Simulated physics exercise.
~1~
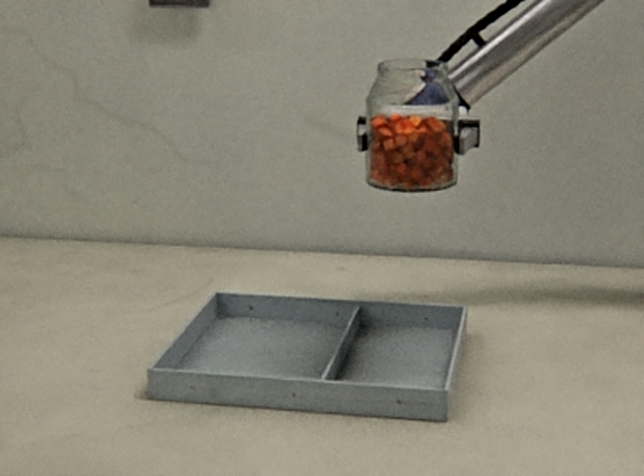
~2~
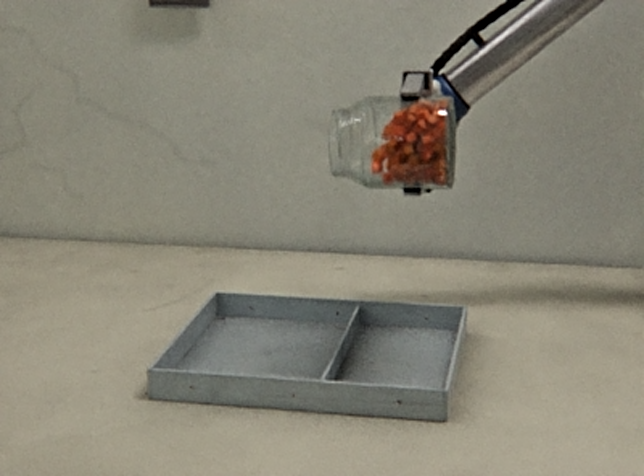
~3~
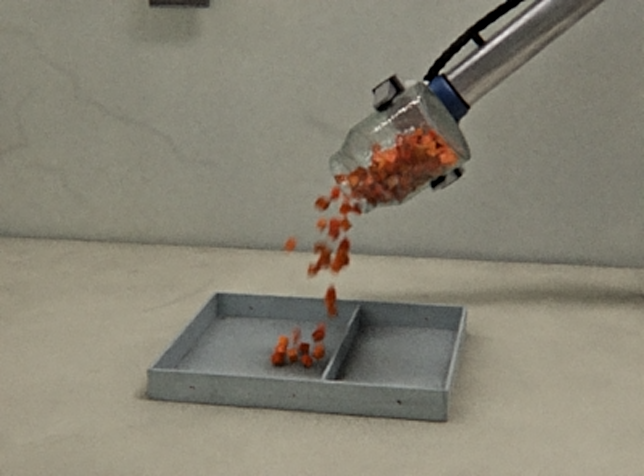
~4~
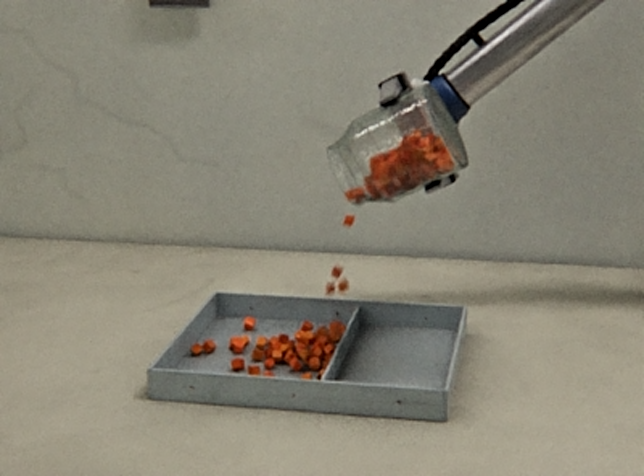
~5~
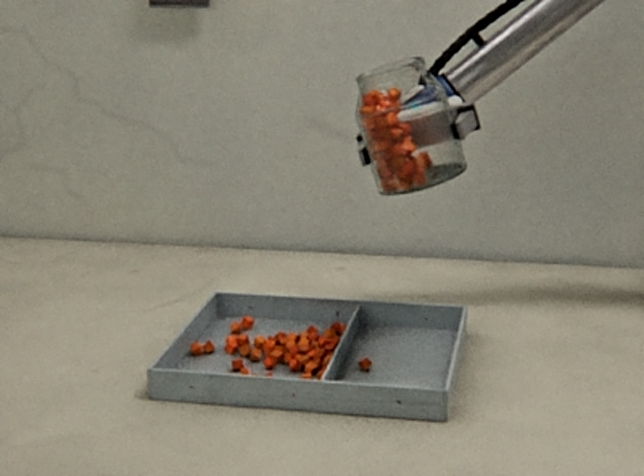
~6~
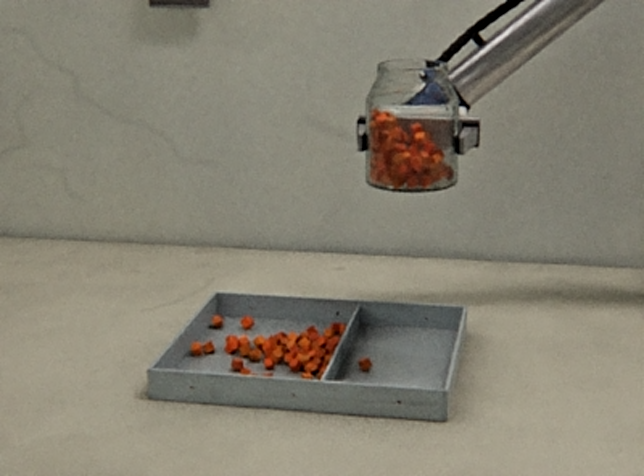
The footage shows a robotic arm tipping a glass jar of orange vegetable dice over a divided grey tray, spilling many into the left compartment, then turning the jar upright again with much of the load still inside and one piece lying in the right compartment.
